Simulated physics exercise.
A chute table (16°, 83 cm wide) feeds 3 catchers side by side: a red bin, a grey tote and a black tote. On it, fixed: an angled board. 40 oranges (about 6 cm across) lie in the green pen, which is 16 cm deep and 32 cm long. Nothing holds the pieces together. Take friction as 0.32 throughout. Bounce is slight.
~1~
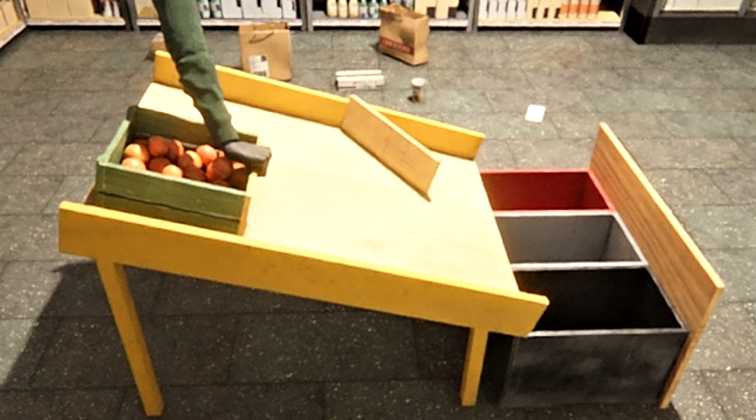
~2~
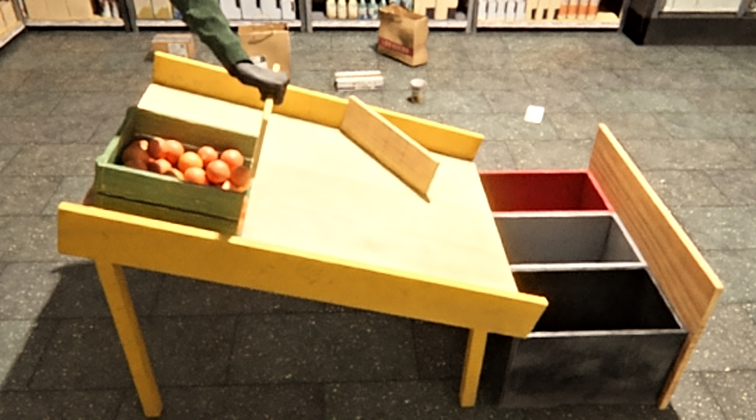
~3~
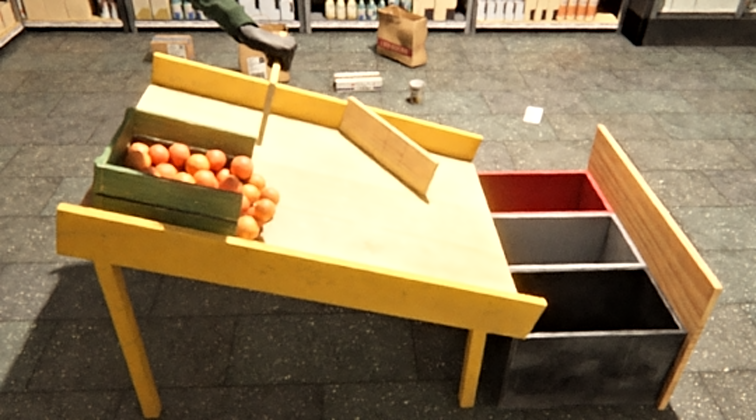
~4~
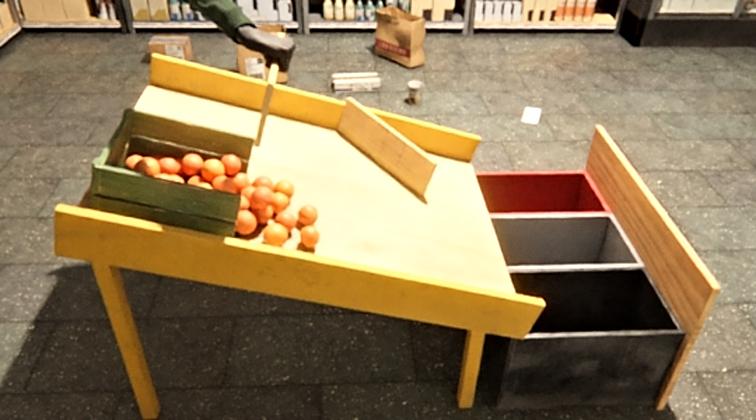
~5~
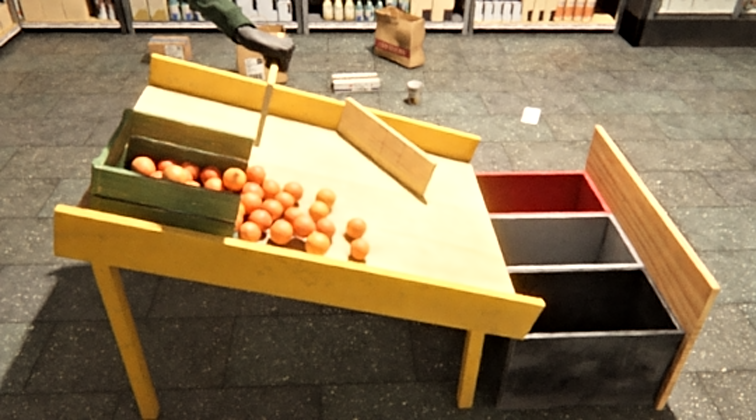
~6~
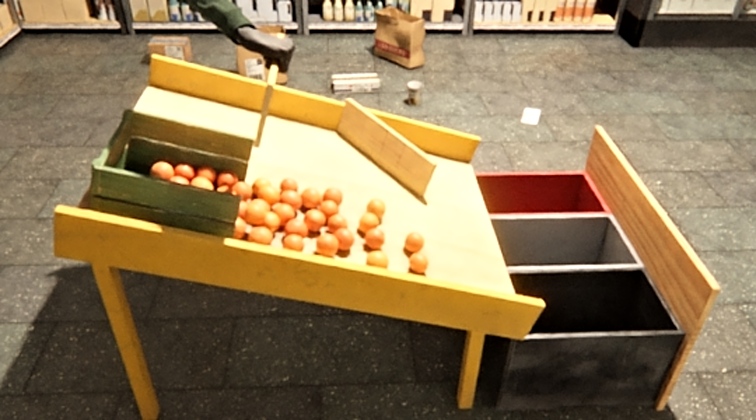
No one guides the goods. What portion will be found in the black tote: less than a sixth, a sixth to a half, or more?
In the end upwards of half of them are in the black tote.
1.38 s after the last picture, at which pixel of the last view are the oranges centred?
Around (598, 348).
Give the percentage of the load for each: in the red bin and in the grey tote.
Roughly 0 and 40 per cent.
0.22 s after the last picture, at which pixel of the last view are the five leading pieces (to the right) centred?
At about (495, 265).
Then, 0.22 s after the last picture, 8 still in the green pen, 30 on the slope and 2 in the air.
Then, 0.50 s after the last picture, 3 in the grey tote, 5 in the black tote, 26 on the slope and 6 in the air.
Then, 0.88 s after the last picture, 10 in the grey tote, 18 in the black tote, 6 on the slope and 6 in the air.
When it is over (1.38 s after the last picture), 15 in the grey tote and 25 in the black tote. Asked share, 25 of 40, 62 per cent.
